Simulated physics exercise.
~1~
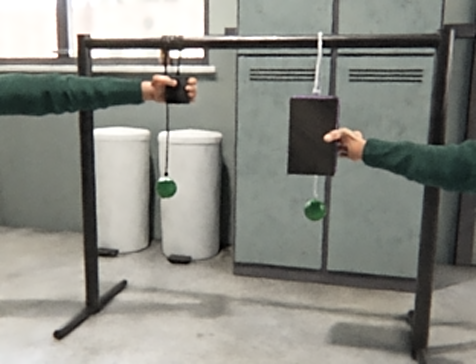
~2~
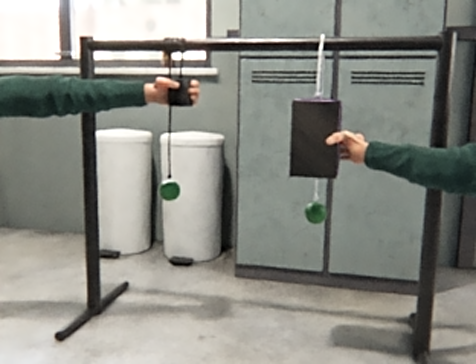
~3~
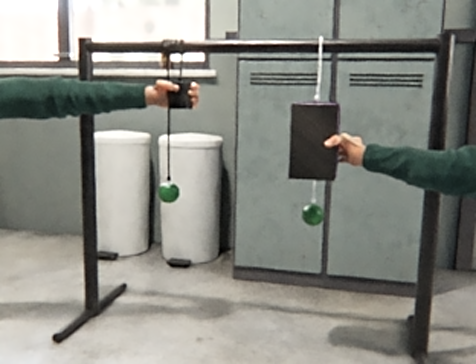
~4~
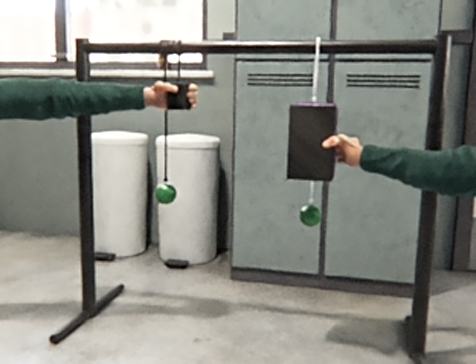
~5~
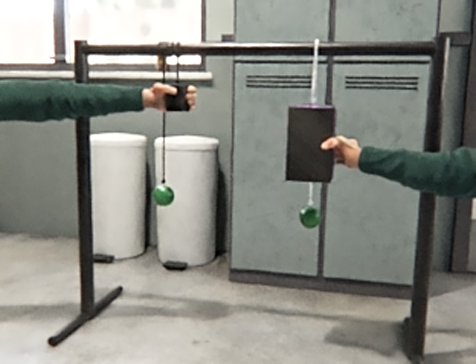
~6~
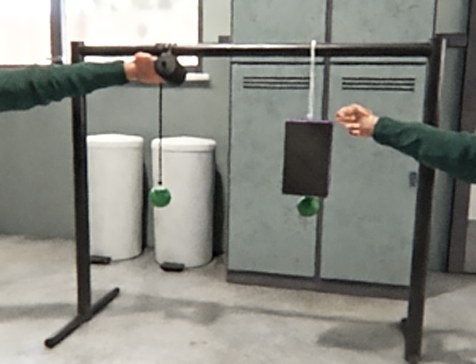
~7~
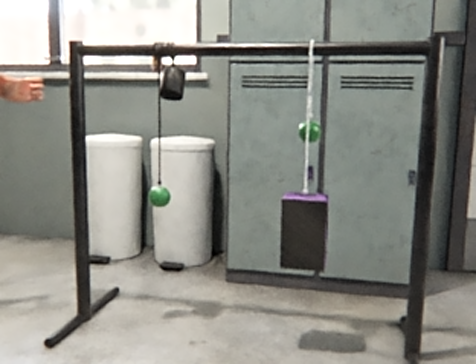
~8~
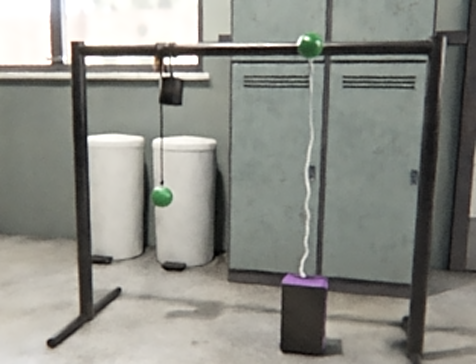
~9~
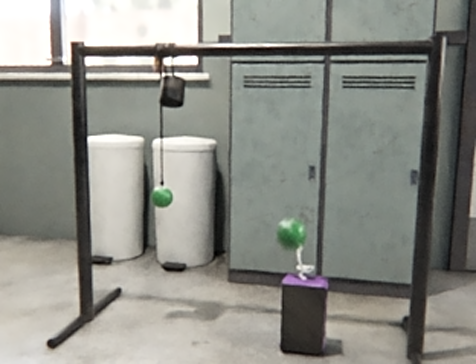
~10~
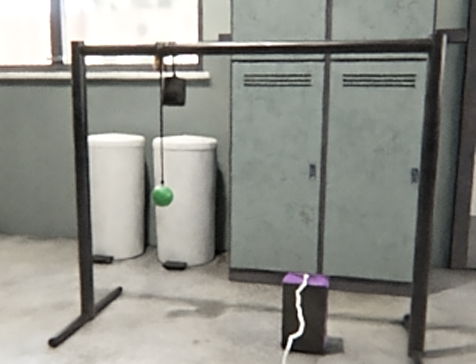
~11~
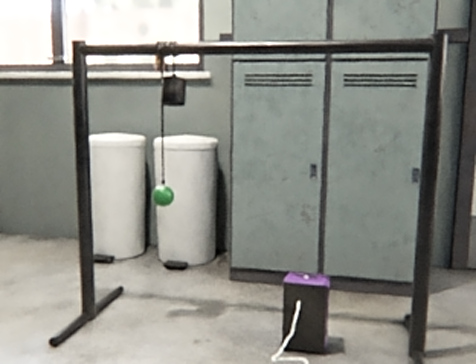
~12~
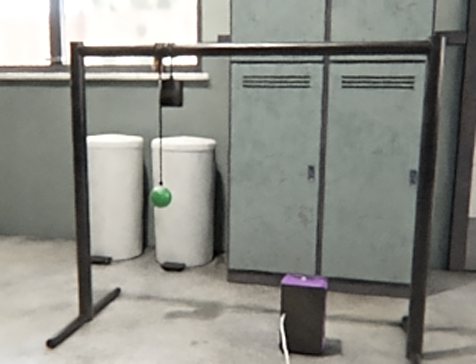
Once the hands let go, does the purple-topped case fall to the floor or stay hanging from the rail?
It falls to the floor, pulling its shoelace over the rail. The small black object on the left stays hanging.
